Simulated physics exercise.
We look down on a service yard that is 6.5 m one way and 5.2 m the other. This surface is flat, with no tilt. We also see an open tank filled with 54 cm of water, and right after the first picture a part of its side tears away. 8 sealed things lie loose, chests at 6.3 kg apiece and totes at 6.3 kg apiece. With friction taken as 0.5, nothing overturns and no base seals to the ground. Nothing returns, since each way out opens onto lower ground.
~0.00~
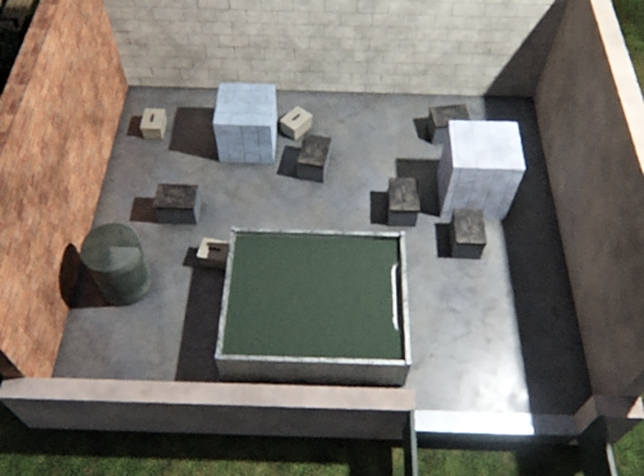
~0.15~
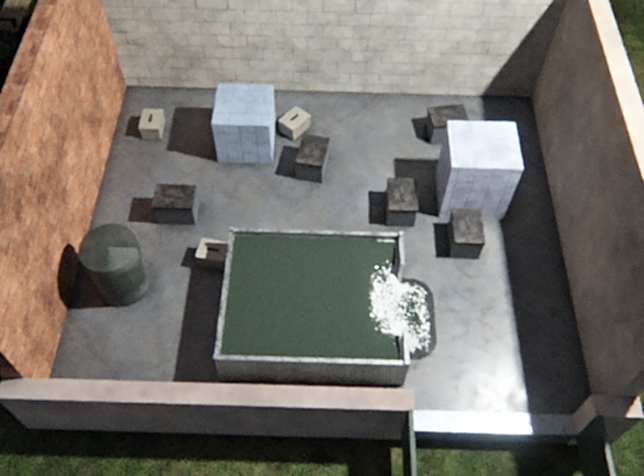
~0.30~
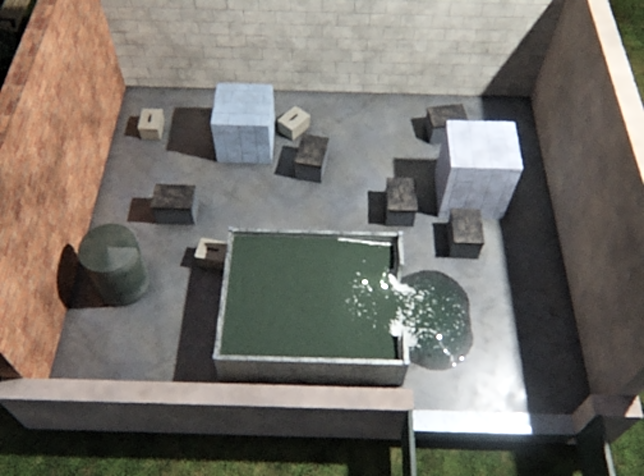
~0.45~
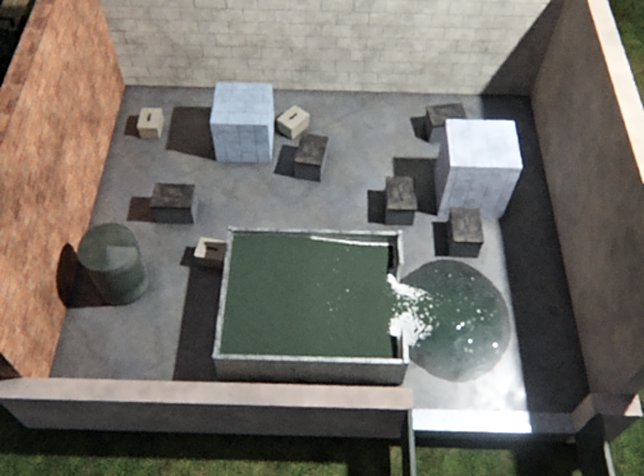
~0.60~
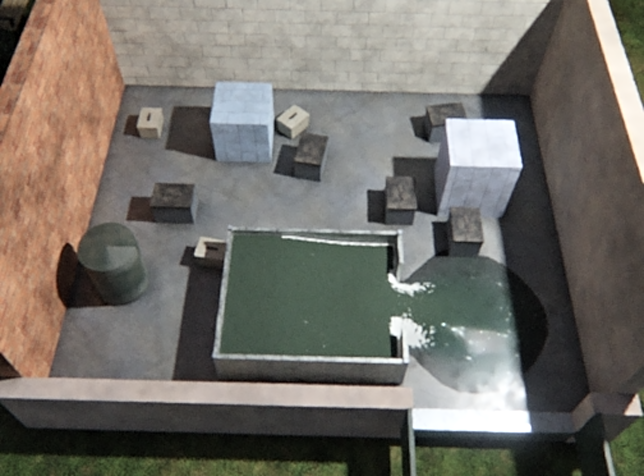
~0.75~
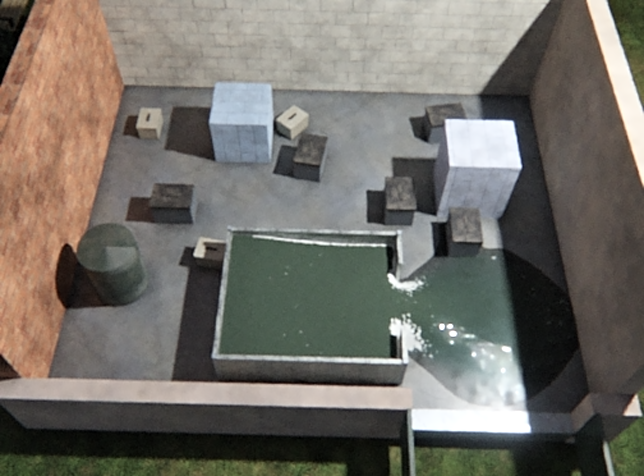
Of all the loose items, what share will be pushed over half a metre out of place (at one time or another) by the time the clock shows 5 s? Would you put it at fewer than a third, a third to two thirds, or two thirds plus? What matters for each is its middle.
It does not reach a third.
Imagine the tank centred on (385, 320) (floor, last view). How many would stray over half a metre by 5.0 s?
In that case 1 of them.
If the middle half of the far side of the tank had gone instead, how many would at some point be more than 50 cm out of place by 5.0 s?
That would give 4.
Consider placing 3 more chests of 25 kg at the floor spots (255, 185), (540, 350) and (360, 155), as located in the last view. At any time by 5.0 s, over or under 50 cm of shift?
Result, in sequence: Below the mark / above the mark / below the mark.
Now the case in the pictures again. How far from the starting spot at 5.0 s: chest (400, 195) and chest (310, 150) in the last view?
In that order: 5 cm, 0 cm.
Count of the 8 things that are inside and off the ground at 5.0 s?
Answer: 1.
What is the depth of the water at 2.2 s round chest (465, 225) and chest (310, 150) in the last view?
Around 3 cm and 0 cm.
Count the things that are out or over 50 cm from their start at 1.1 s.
The answer is 0.
After 1.1 s 0 of 8 are over 50 cm from their spots; 0 afloat.
After 2.2 s 0 of 8 are over 50 cm from their spots; 0 afloat.
After 3.5 s 0 of 8 are over 50 cm from their spots; 0 afloat.
After 5.0 s 0 of 8 are over 50 cm from their spots, and 0 have been at some point; 1 afloat.
